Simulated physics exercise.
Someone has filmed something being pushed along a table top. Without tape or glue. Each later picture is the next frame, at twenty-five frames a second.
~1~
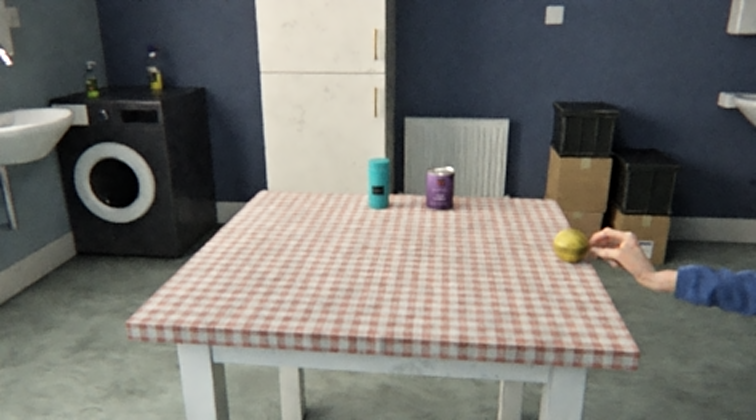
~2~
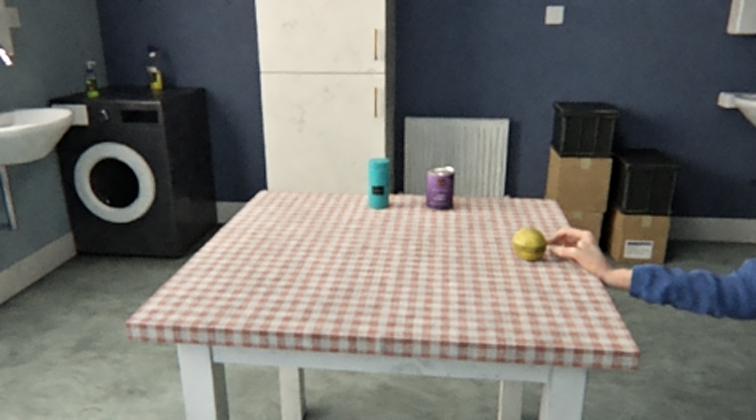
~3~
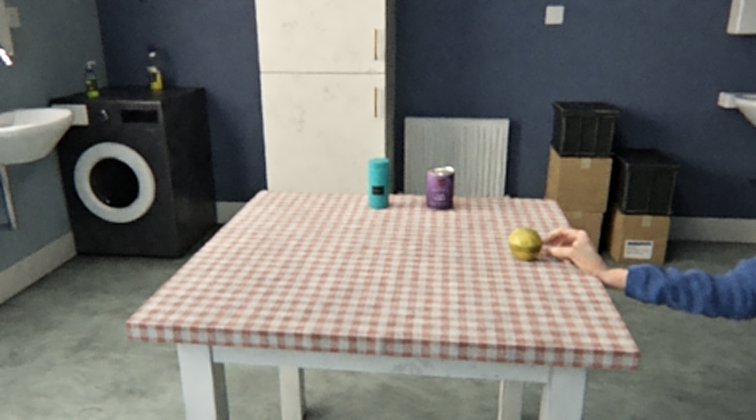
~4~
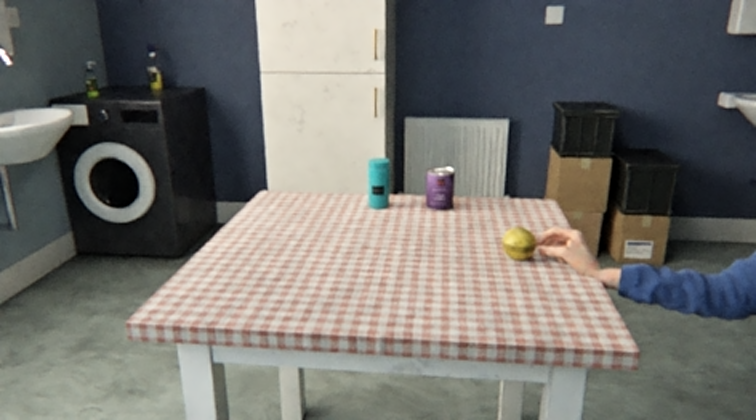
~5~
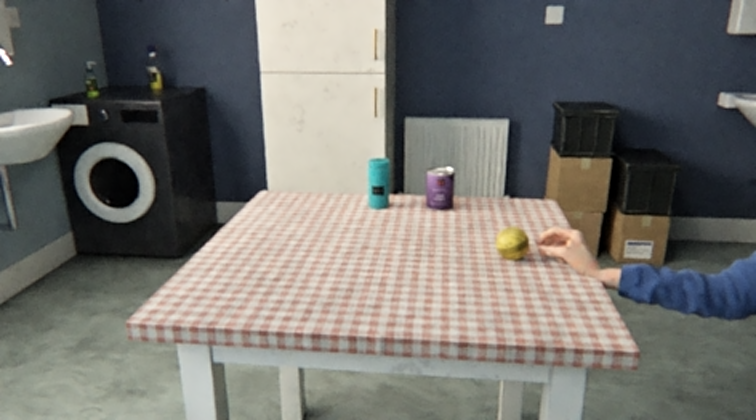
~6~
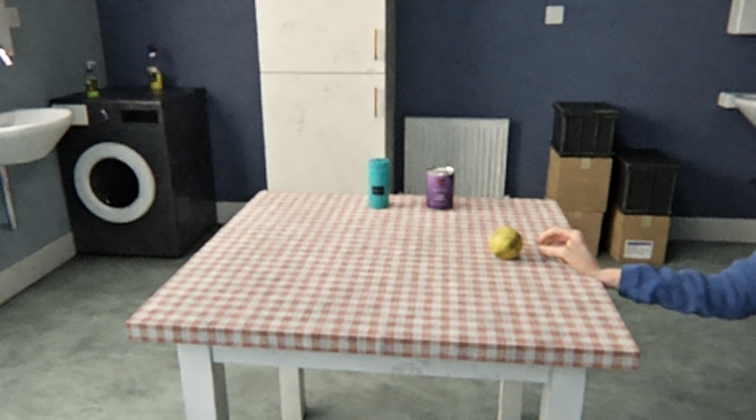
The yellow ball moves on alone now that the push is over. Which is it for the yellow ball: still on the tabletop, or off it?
Keeps its perch.
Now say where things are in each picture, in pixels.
The first frame shows under the hand; yellow ball (571, 246).
The second frame shows under the hand; yellow ball (529, 244).
The third frame shows under the hand; yellow ball (525, 244).
The fourth frame shows yellow ball (519, 244).
The fifth frame shows yellow ball (512, 243).
The sixth frame shows yellow ball (506, 243) rolled a little.
Then, 0.30 s after the last picture, yellow ball rolled well along near (464, 242).
Then, 0.70 s after the last picture, yellow ball rolled well along near (424, 240).
At rest, moved from the start, yellow ball. Seen from the same camera at the end, yellow ball near (402, 239).
